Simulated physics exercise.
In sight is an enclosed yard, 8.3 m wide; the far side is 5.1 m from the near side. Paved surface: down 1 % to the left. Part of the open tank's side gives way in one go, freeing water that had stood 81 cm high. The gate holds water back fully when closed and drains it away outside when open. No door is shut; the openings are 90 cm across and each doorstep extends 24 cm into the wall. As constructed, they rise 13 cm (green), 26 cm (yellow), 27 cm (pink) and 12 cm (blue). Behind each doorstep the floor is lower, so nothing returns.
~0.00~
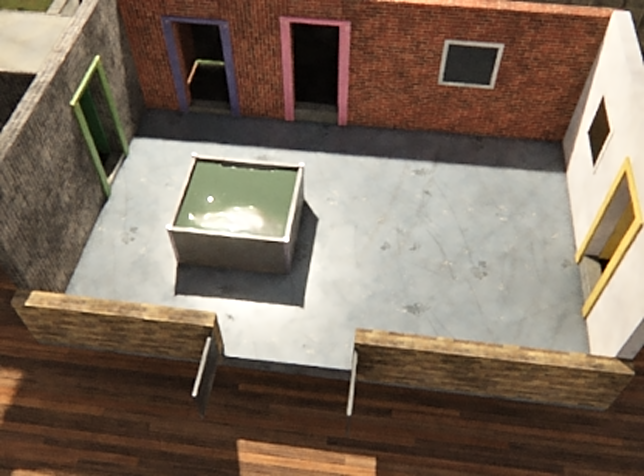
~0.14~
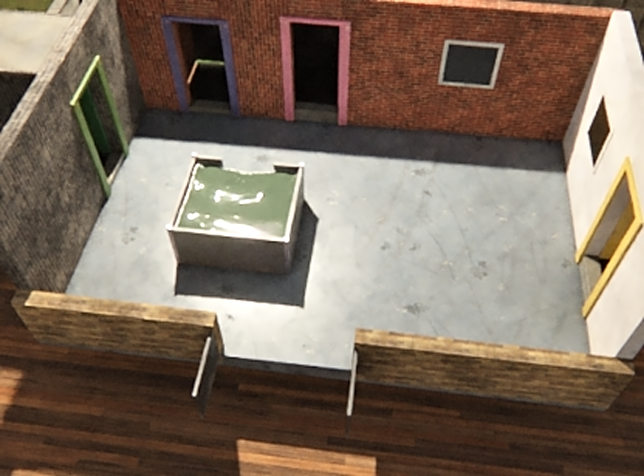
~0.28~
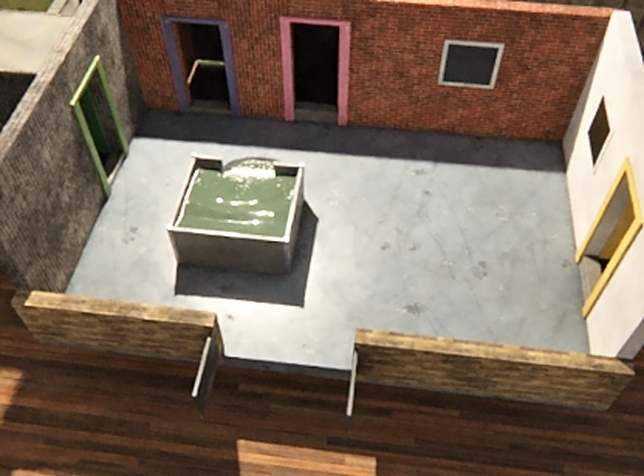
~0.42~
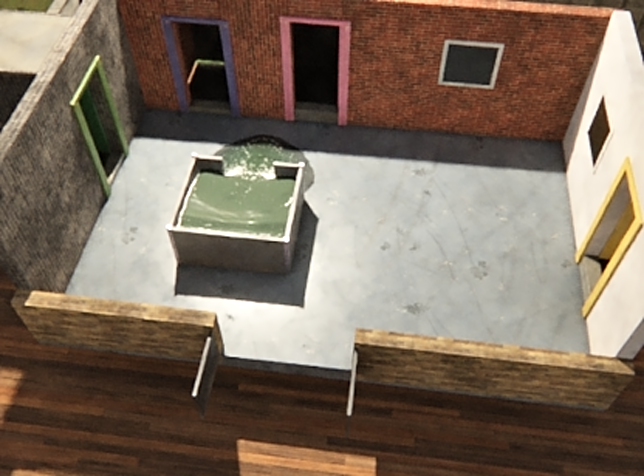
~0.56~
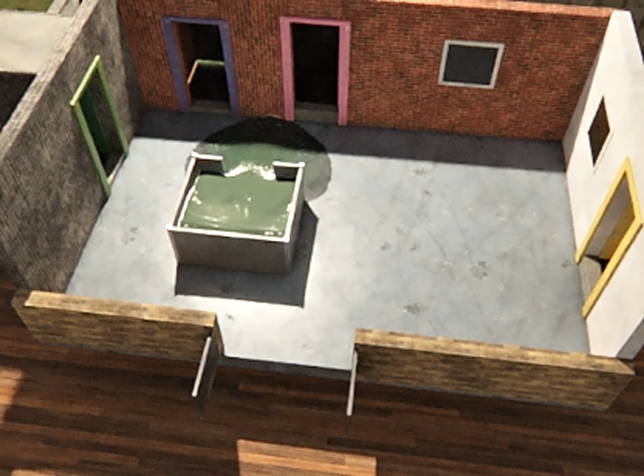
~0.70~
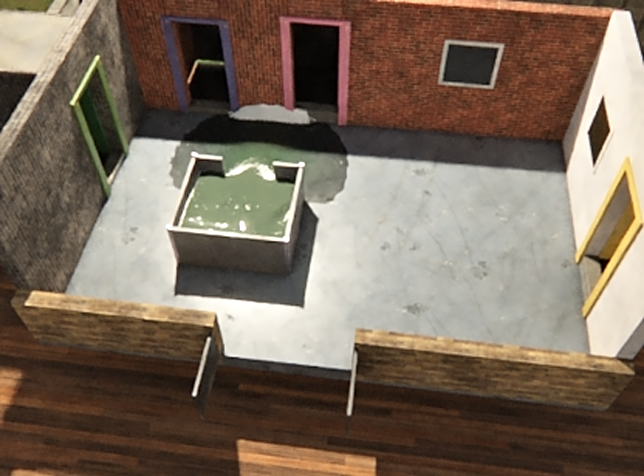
Green water bursting through the far side of an open tank in a walled yard, then spreading across the paving behind it.
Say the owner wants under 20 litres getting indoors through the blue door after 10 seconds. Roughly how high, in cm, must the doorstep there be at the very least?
At the very least some 21 cm.
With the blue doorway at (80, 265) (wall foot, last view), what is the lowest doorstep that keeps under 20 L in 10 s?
Roughly 9.0 cm.
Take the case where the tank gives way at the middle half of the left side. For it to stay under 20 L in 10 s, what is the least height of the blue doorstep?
If so: Around 10.0 cm.
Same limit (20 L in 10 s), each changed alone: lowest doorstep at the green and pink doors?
About 6.0 cm at green and 26 cm at pink.
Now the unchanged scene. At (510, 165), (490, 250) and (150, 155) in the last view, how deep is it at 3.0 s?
I'd read roughly 4, 0 and 8 cm there.
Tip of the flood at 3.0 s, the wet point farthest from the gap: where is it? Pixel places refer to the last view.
At about (563, 143).
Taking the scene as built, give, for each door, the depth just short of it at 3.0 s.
At the green door the depth is 8 cm, at yellow 0 cm, at pink 19 cm and at blue 17 cm.
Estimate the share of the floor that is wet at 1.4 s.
Some 20 in a hundred.
After 1.4 s water covers 20 % of the floor, deepest (42 cm) near (267, 125); 26 cm at the blue door, 19 litres in over its 12 cm doorstep.
After 3.0 s water covers 45 % of the floor, deepest (28 cm) near (147, 109); 17 cm at the blue door, 82 litres in over its 12 cm doorstep.
After 10.0 s water covers 95 % of the floor, deepest (10 cm) near (54, 322); 7 cm at the blue door, 99 litres in over its 12 cm doorstep.
At the blue door as built, the water arrived by 0.8 s and peaked near 26 cm at 1.4 s.
Run again over the same 10 s with other heights there, 31 litres in over 19 cm, 6 litres over 26 cm. The limit of 20 litres is kept from about 21 cm up.
